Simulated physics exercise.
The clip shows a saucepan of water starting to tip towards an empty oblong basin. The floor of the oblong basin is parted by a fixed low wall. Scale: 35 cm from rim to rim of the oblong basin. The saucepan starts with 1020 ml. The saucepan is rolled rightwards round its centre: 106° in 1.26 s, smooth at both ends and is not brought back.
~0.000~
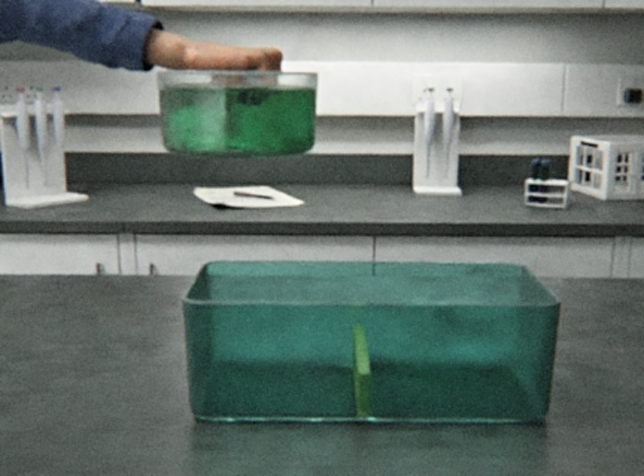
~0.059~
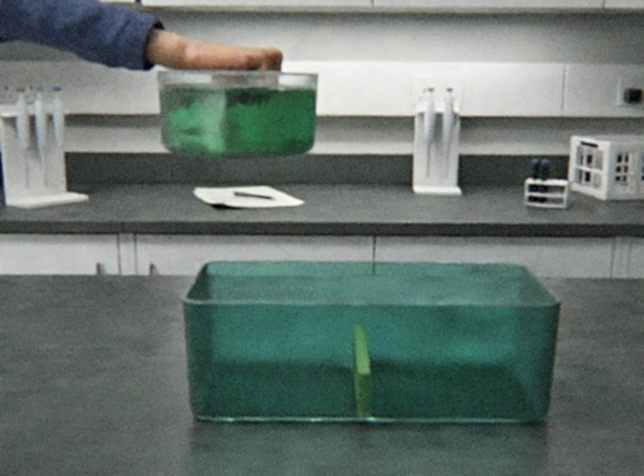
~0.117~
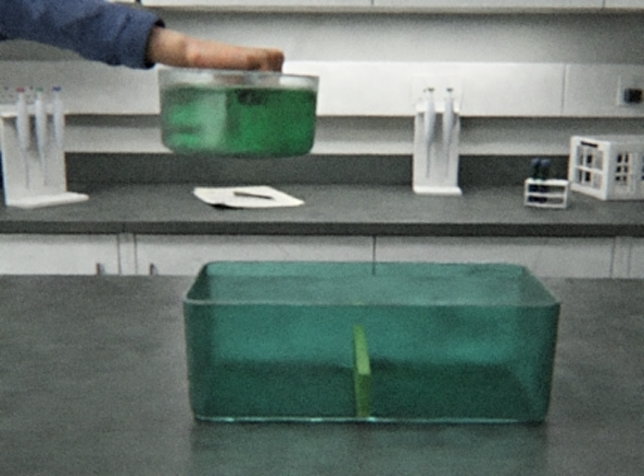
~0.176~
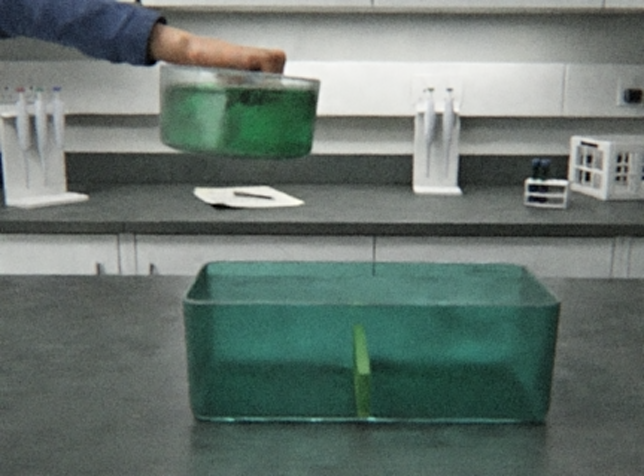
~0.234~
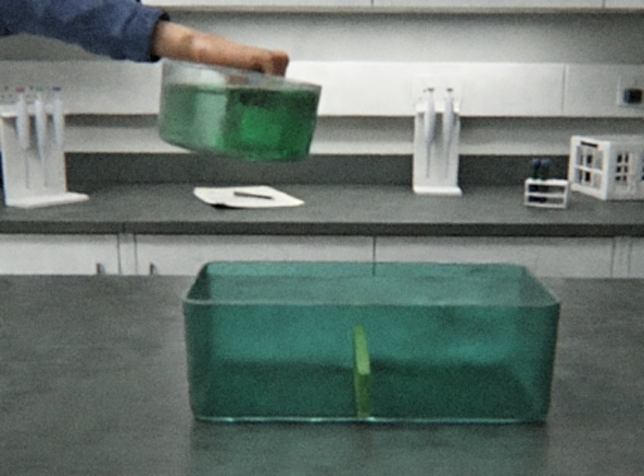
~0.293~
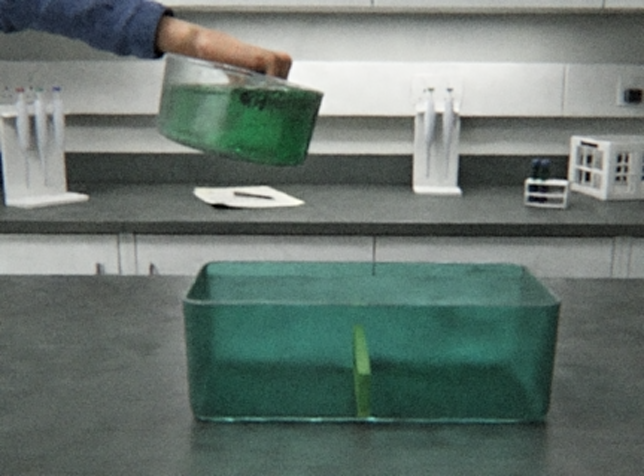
A hand in a blue sleeve, reaching in from the upper left, holds a clear round pan of green liquid above a dark lab counter, seen from the front by a still camera. Below sits an empty, see-through teal oblong basin with a yellow-green divider, while white racks and paper rest on the bench behind. The pan stays nearly level, then tilts gradually rightwards, its liquid shifting inside.
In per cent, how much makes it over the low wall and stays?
Roughly 71 per cent is past the wall.
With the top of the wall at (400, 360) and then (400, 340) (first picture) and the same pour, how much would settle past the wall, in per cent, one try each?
First 45, then 45 per cent.
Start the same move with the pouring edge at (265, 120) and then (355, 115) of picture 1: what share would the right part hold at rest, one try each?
In turn about 15 and 90 per cent.
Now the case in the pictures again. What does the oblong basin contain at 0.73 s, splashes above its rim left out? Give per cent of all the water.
Some 16 per cent.
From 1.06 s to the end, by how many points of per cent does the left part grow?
Near 16 in a hundred.
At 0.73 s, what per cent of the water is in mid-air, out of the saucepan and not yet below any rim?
Some 34 per cent.
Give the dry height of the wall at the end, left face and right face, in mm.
Left about 34 mm, right about 18 mm.
After 0.73 s the tilt is 66° and 50 per cent is still to pour, 1 is left of the wall and 15 right of it.
After 1.06 s the tilt is 99° and 9 per cent is still to pour, 11 is left of the wall and 70 right of it.
After 1.39 s the tilt is 106° and 0 per cent is still to pour, 26 is left of the wall and 72 right of it.
After 1.76 s the tilt is 106° and 0 per cent is still to pour, 28 is left of the wall and 71 right of it.
In the end 28 per cent lies left of the wall, 71 right of it and 1 outside.
